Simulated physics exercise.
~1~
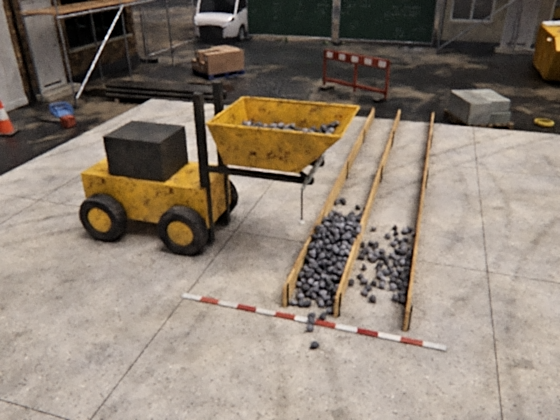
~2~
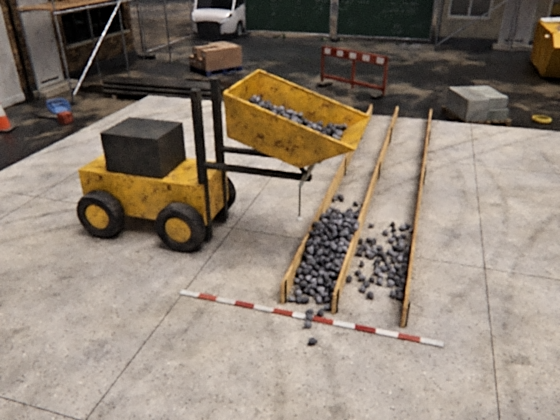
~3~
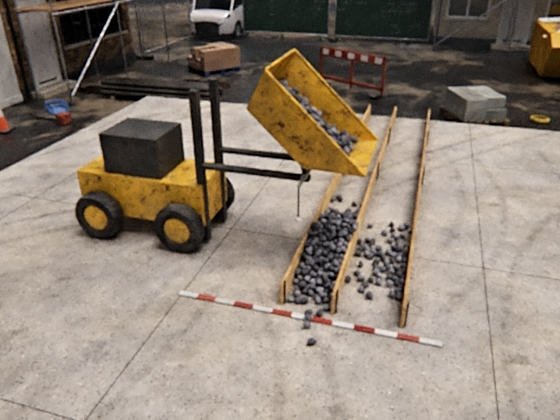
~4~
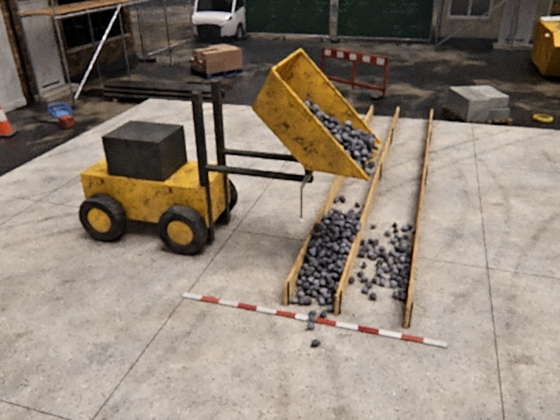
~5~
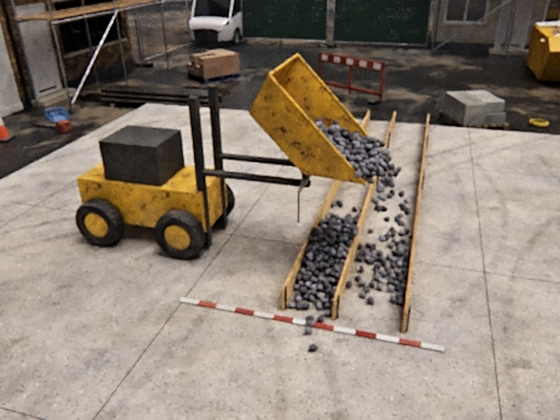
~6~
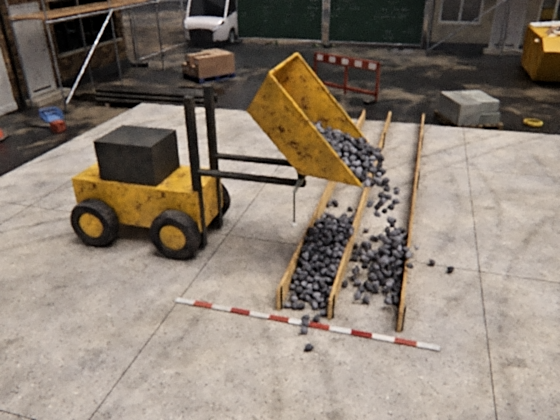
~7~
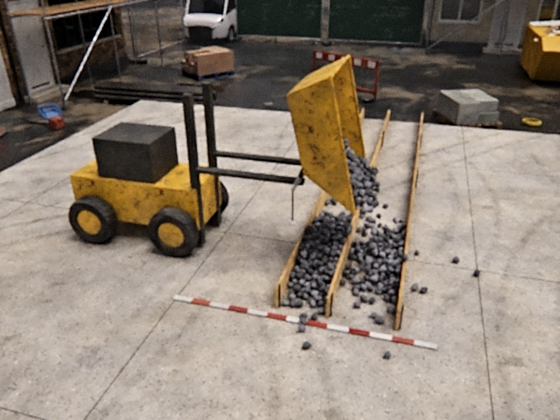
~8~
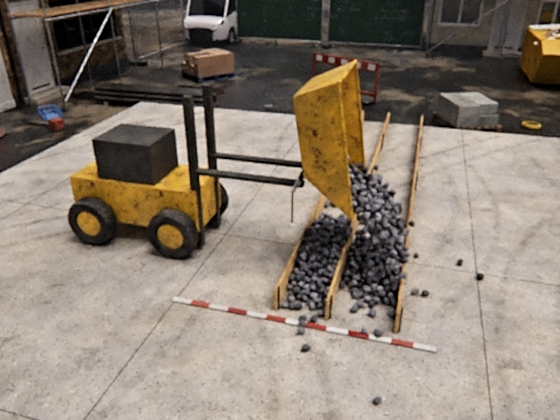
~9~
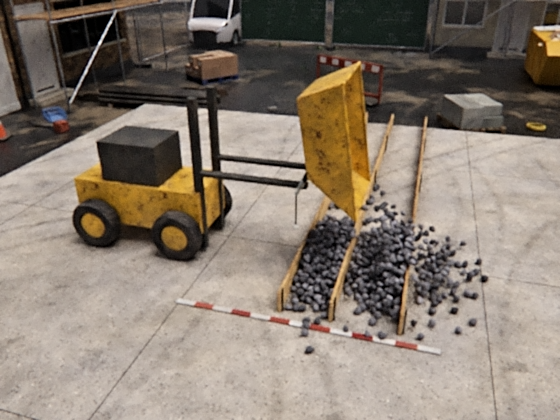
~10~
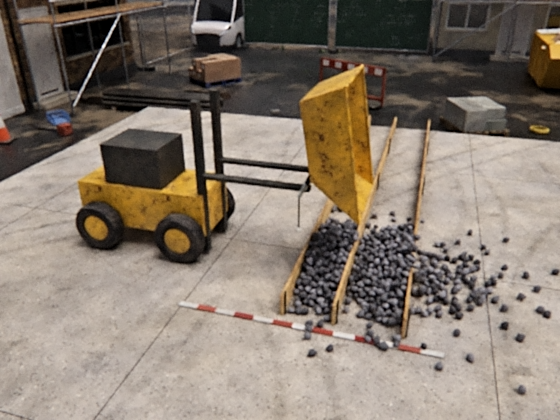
A yellow loader tips its skip in two stages, spilling grey stones across the planks.
